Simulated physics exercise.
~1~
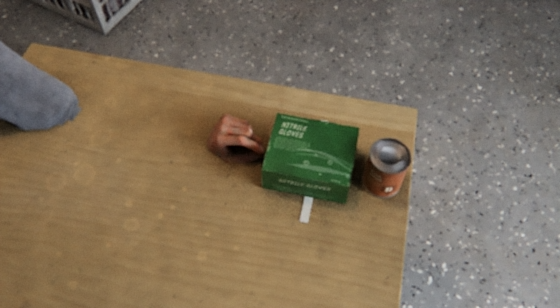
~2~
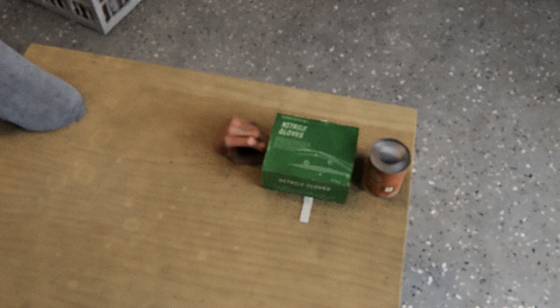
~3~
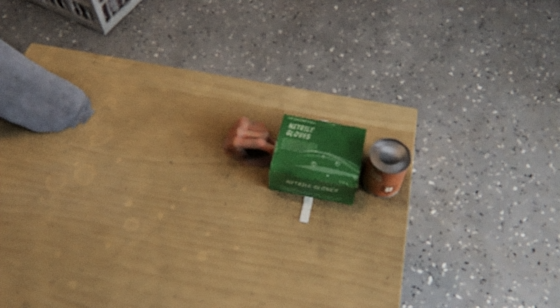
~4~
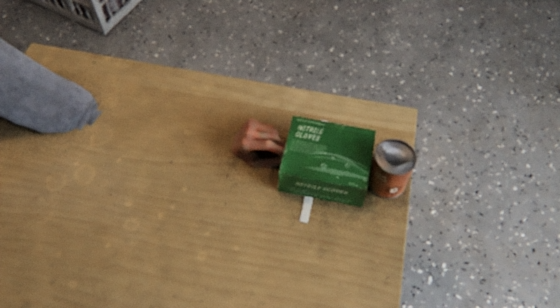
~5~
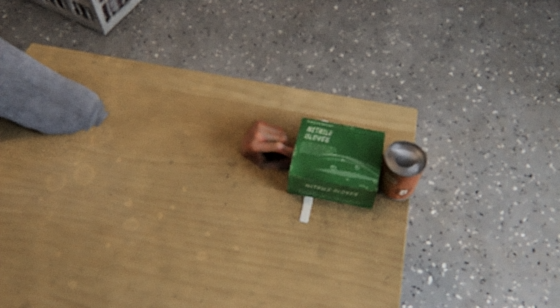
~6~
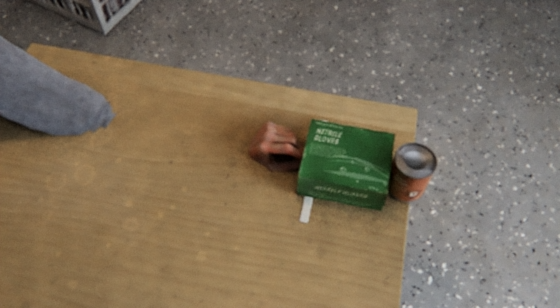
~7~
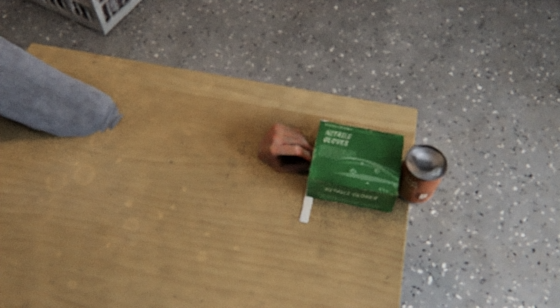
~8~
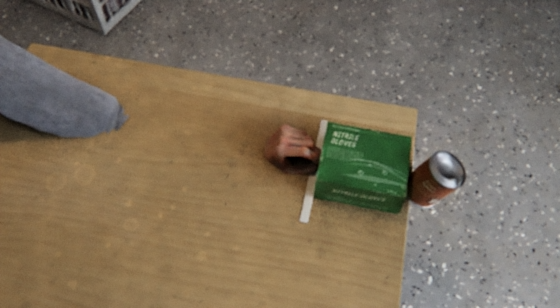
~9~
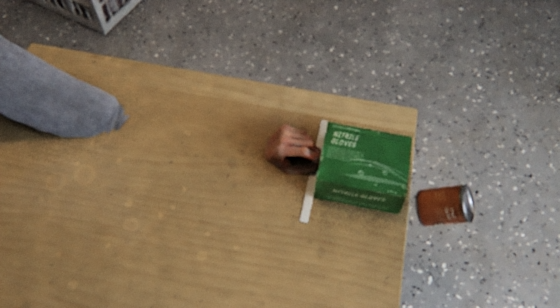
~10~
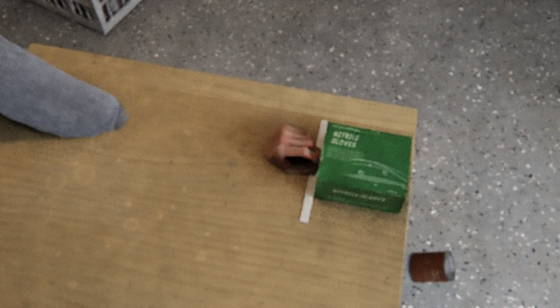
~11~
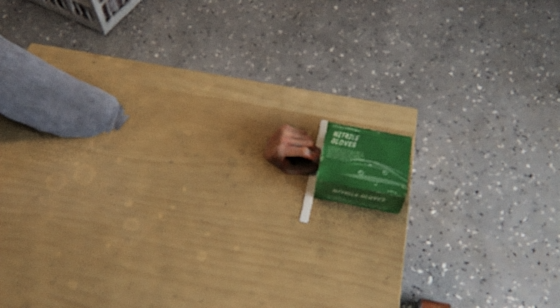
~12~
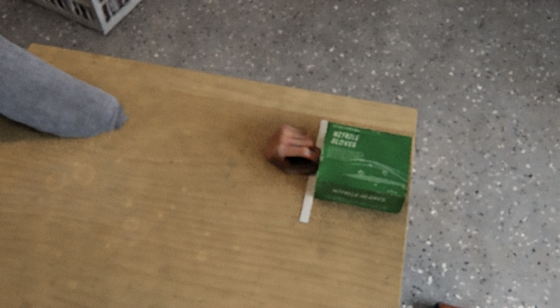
Green glove box pushed slowly right by a hand, nudging an orange can off the table's edge and onto the floor.
